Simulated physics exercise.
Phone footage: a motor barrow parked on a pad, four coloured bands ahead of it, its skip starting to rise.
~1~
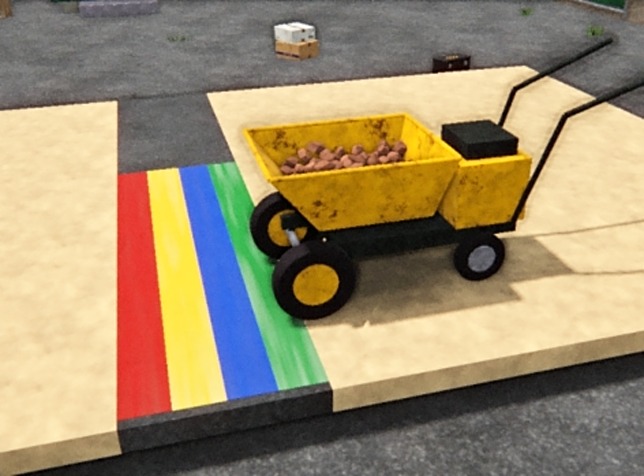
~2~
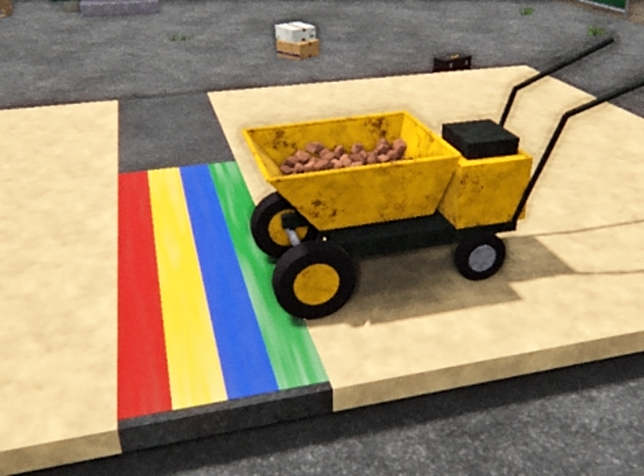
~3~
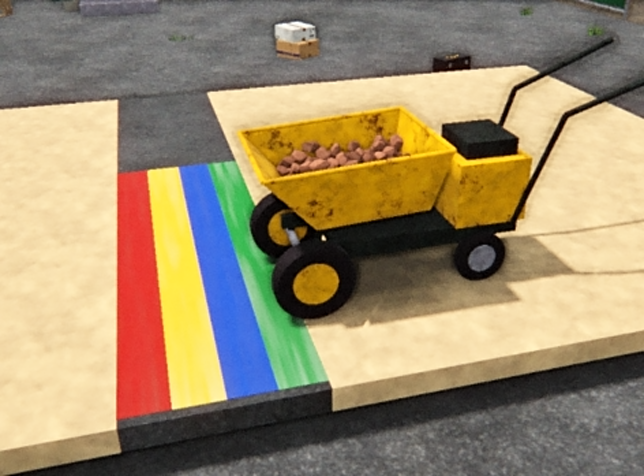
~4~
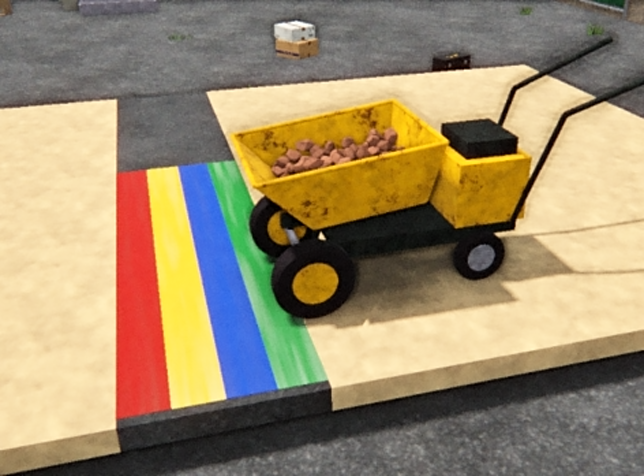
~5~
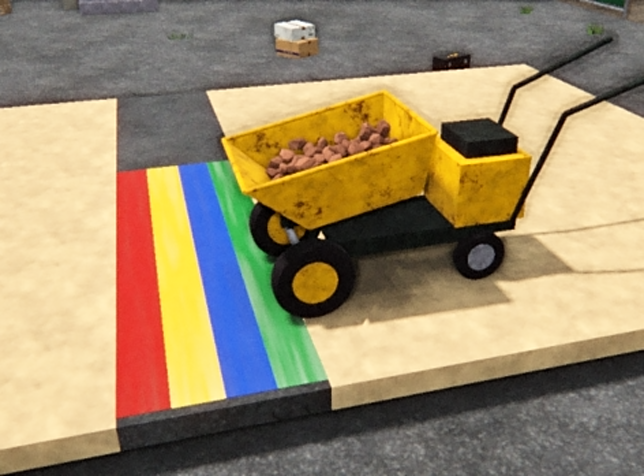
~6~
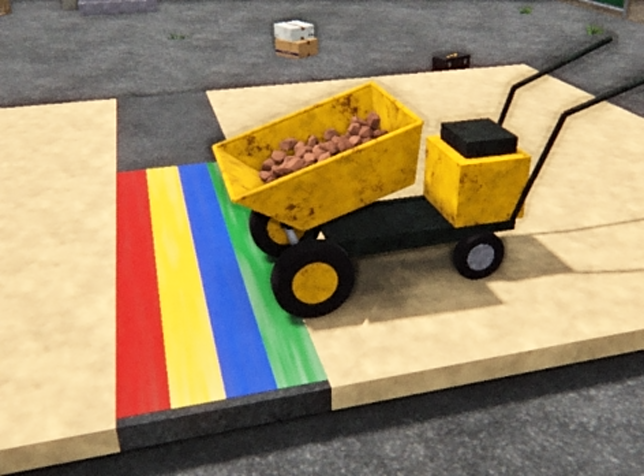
The footage shows a yellow motor barrow loaded with rubble standing on a pale pad beside green, blue, yellow and red bands. Its skip starts out level, then gradually tilts toward the left, its rear rising while the wheels stay still.
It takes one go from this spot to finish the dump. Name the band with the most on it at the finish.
The red one.
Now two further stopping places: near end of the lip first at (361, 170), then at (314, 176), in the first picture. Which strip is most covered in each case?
The strip in blue the first time, the yellow strip the second time.
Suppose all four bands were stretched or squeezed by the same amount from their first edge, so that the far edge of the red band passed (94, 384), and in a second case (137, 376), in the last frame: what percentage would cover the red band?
About 30 %, then 30 %.
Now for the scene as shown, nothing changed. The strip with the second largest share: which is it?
The runner-up is the strip in yellow.
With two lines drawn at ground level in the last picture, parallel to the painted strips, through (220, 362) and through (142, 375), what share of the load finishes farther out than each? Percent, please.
Near 70 % and near 40 %, in that order.
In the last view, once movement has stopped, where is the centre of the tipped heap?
Around (139, 303).
Soon after the last picture, skip tipped steeply; all in the skip.
A little later, skip tipped right over; about two thirds in the skip; a small part over the yellow strip; about a quarter over the red strip; a stray few off the paint.
Later still, skip tipped right over; about a quarter in the skip; about a quarter over the yellow strip; about a third over the red strip; about a quarter off the paint.
At rest, skip tipped right over; about a quarter in the skip; none over the green strip; none over the blue strip; about a quarter over the yellow strip; about a third over the red strip; about a quarter off the paint.
